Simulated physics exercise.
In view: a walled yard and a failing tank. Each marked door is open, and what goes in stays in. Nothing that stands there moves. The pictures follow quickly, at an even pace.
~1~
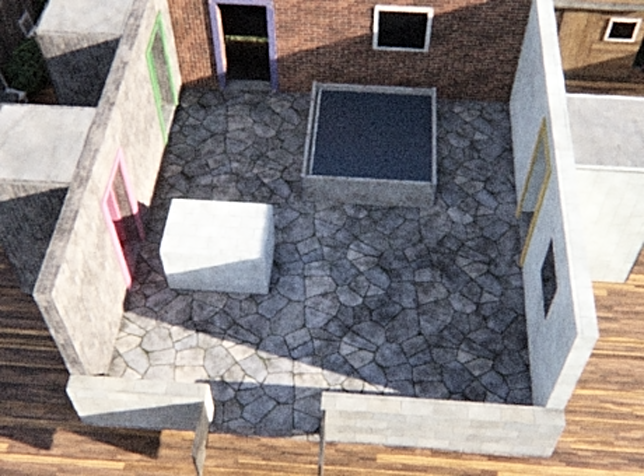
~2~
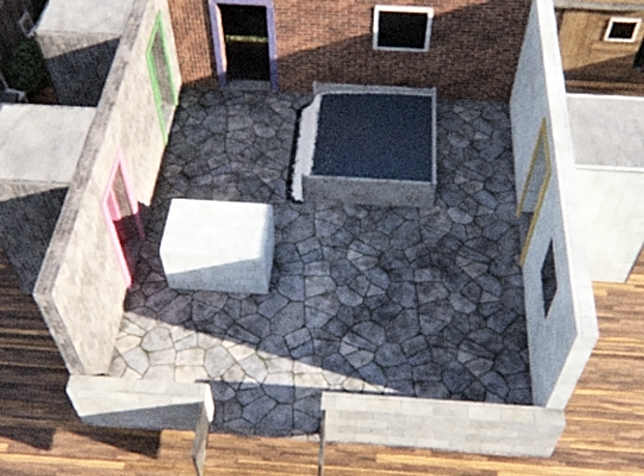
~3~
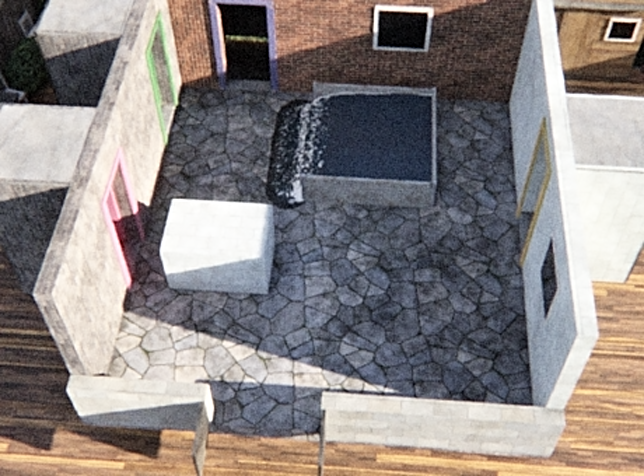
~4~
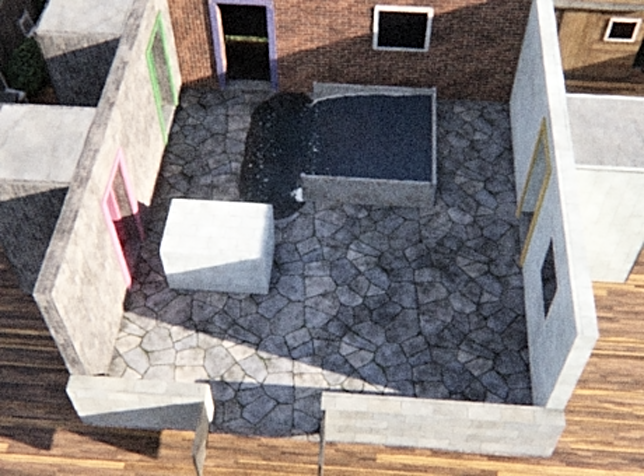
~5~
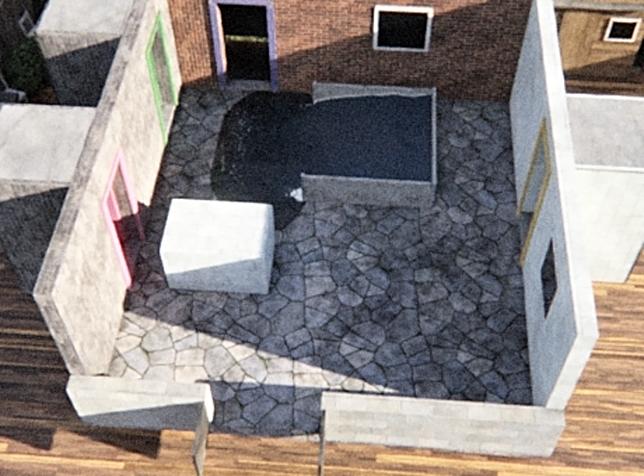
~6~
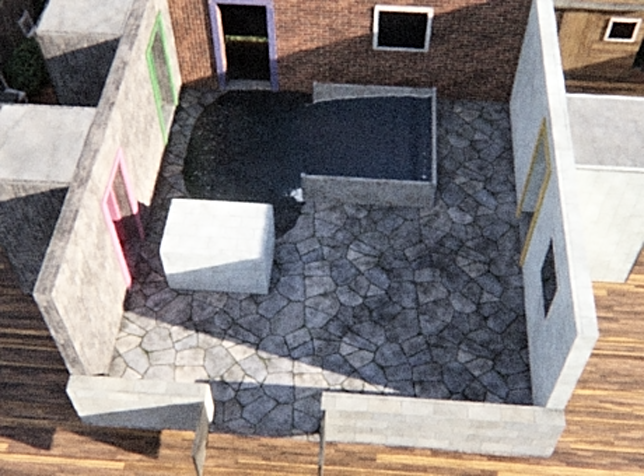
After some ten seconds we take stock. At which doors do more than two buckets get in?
The yellow door holds within the limit; the blue door floods; the green door floods; the pink door floods.
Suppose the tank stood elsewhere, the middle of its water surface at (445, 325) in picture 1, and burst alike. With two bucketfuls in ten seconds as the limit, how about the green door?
One by one: Green holds.
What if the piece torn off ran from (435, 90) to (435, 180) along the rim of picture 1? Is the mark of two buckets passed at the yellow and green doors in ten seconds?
My reading: The yellow one is under, the green one holds.
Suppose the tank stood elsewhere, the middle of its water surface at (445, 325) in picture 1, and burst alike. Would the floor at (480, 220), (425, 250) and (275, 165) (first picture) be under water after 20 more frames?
One after the other: Dry, no water, awash.
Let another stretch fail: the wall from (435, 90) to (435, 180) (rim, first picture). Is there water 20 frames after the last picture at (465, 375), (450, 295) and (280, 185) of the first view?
As listed: Wet, covered, clear.
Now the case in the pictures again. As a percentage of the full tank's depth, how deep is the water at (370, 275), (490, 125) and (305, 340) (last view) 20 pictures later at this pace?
Roughly 0, 0 and 0 per cent, in turn.
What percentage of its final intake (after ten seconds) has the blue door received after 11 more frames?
About 10 per cent.
A moment on, water covers 25 % of the floor; the yellow door not reached, the blue door under two buckets in, the green door under two buckets in, the pink door not reached.
Next, water covers 30 % of the floor; the yellow door not reached, the blue door over two buckets in, the green door over two buckets in, the pink door wet at the sill, nothing in.
Then, water covers 35 % of the floor; the yellow door not reached, the blue door far over two buckets in, the green door far over two buckets in, the pink door under two buckets in.
Later, water covers 70 % of the floor; the yellow door not reached, the blue door far over two buckets in, the green door far over two buckets in, the pink door over two buckets in.
In the end, water covers 95 % of the floor; the yellow door wet at the sill, nothing in, the blue door far over two buckets in, the green door far over two buckets in, the pink door over two buckets in.
